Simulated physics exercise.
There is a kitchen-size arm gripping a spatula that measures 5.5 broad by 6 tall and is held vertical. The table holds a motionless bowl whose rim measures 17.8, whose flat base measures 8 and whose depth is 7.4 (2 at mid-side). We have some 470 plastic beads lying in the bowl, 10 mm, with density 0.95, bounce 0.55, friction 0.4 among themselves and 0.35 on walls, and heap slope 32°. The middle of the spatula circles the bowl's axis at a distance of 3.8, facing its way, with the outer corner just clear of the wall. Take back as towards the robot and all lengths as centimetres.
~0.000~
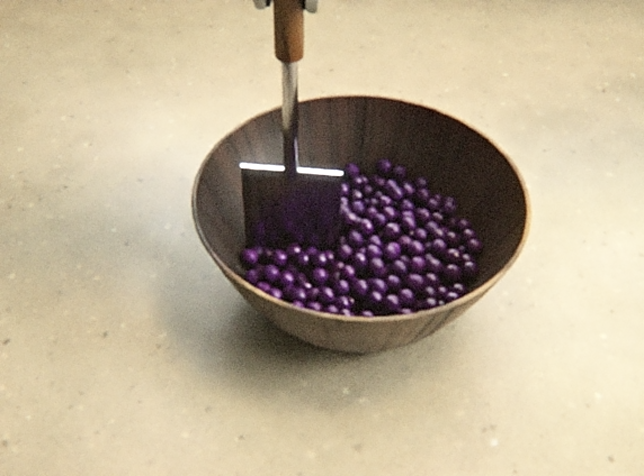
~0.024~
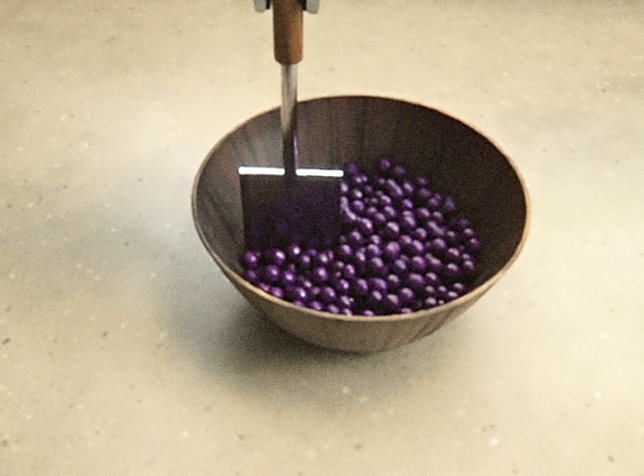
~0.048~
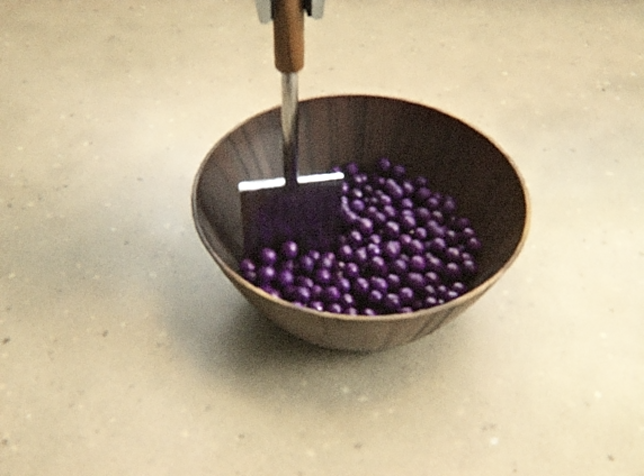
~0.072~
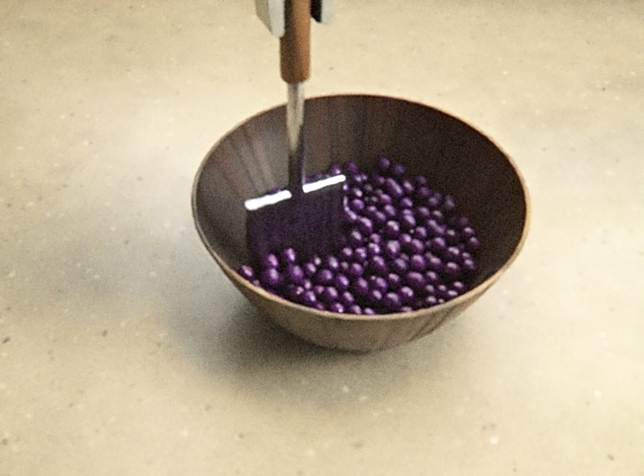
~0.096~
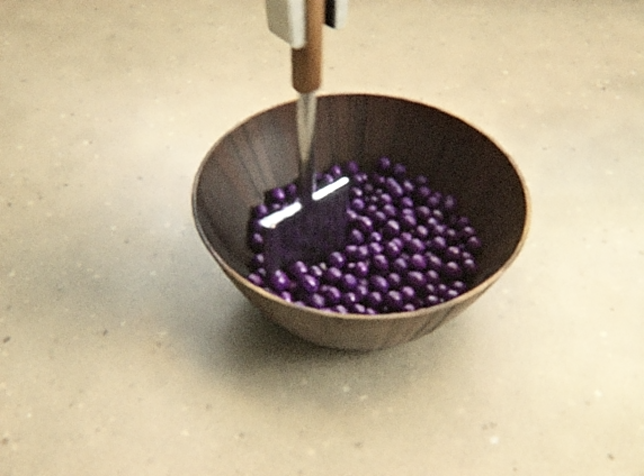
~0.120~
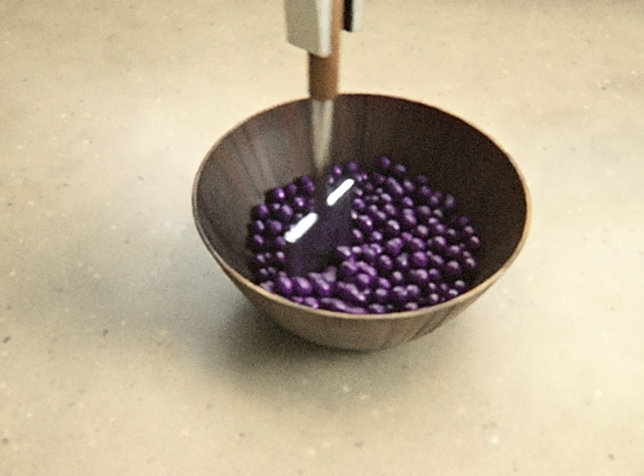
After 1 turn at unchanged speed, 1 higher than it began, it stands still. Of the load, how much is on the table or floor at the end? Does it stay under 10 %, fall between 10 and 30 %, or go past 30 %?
It stays under 10 %.
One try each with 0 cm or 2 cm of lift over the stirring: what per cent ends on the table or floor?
About 10 per cent on the first try and 0 per cent on the second.
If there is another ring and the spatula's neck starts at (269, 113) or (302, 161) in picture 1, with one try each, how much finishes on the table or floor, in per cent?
Around 0 per cent on the first try, around 5 per cent on the second.
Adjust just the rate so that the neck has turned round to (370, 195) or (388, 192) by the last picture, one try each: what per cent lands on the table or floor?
First try: About 15 %; second try: About 20 %.
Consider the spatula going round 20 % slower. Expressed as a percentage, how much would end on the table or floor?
Then roughly 0 per cent.
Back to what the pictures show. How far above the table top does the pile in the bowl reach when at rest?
About 6.5 centimetres.
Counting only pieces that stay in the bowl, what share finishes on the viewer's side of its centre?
Roughly 55 percent of it.
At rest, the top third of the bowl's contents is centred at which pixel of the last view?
It is centred around (303, 260).
By 0.31 s, 176° round, highest piece 8 above the table; 469 in the bowl, 1 on the table or floor.
By 0.49 s, 290° round, highest piece 9 above the table; 461 in the bowl, 4 on the table or floor, 5 in flight or on the tool.
By 0.79 s, 0° round, highest piece 7 above the table; 456 in the bowl, 14 on the table or floor.
By 1.49 s, 0° round, highest piece 7 above the table; 456 in the bowl, 14 on the table or floor.
Final count, 456 in the bowl, 14 on the table or floor. That is 3 % on the table or floor.
